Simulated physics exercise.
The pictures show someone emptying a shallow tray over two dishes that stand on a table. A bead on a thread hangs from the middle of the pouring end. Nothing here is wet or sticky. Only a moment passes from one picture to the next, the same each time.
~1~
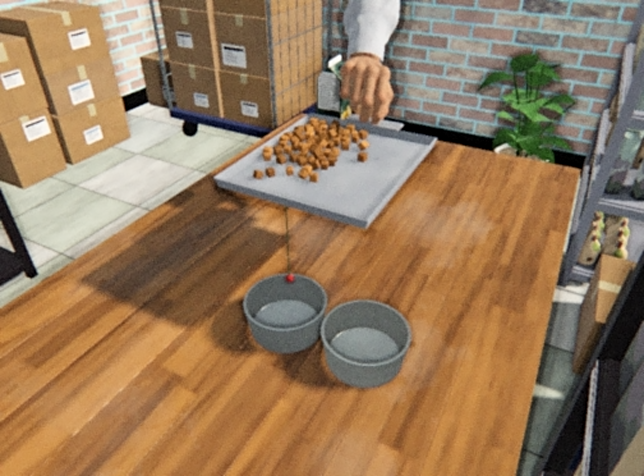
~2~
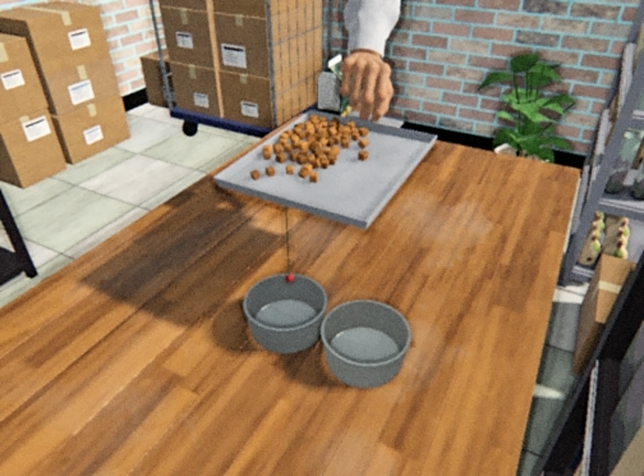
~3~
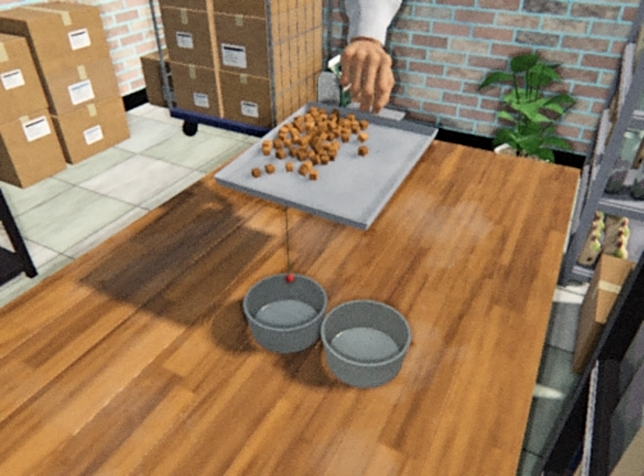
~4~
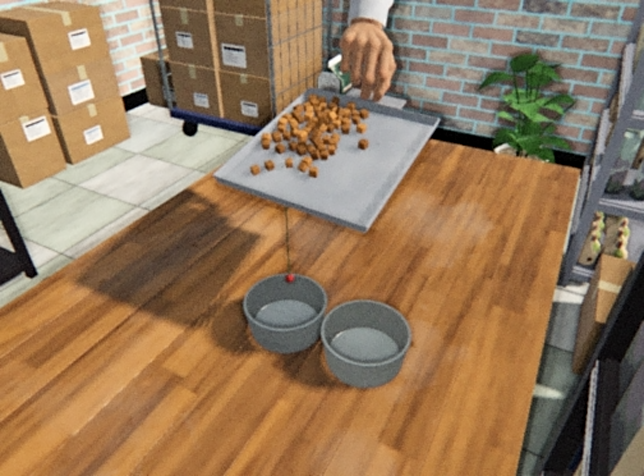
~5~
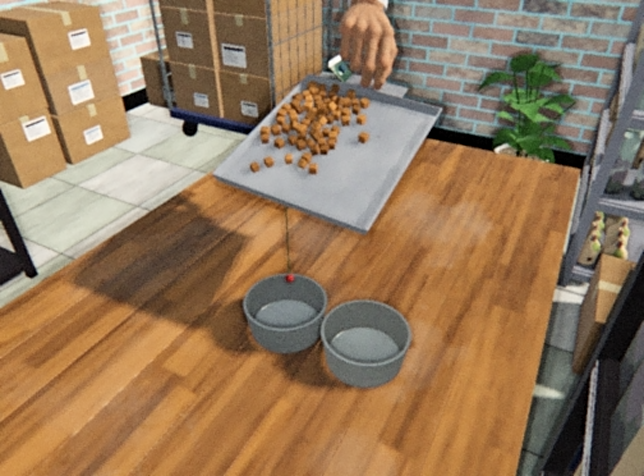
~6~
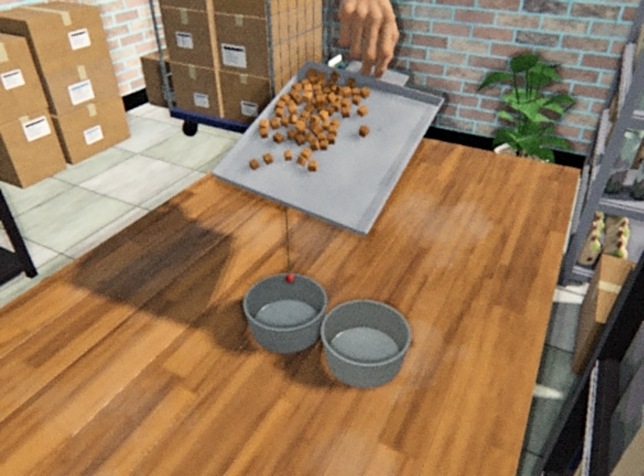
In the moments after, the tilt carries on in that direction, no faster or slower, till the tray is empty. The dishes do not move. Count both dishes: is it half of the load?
They take more than half between them.
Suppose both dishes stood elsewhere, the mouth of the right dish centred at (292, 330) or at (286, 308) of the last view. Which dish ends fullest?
At the first place the right dish, at the second the dish on the right.
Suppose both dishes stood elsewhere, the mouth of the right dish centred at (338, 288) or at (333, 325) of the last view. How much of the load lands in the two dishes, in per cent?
First some 20, then 80 per cent.
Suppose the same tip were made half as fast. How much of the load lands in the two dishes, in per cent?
Near 70 %.
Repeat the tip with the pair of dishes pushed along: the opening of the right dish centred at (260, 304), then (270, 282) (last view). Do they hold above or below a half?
The first try: The smaller part. The second: Below a half.
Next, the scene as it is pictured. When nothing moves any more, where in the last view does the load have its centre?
Near (337, 348).
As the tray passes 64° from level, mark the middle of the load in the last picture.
At about (313, 208).
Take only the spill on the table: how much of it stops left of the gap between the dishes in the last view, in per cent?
Some 80 per cent.
Shortly afterwards, tray tipped steeply; the bulk on the tray; only a few in the left dish; near a quarter in the air.
Next, tray tipped past a quarter turn; near a third on the tray; near a quarter in the right dish; a little in the left dish; near a quarter outside both; a little in the air.
Some moments later, tray tipped past a quarter turn; near half in the right dish; near a quarter in the left dish; near a quarter outside both.
In the end, tray tipped past a quarter turn; near half in the right dish; near a quarter in the left dish; near a quarter outside both.
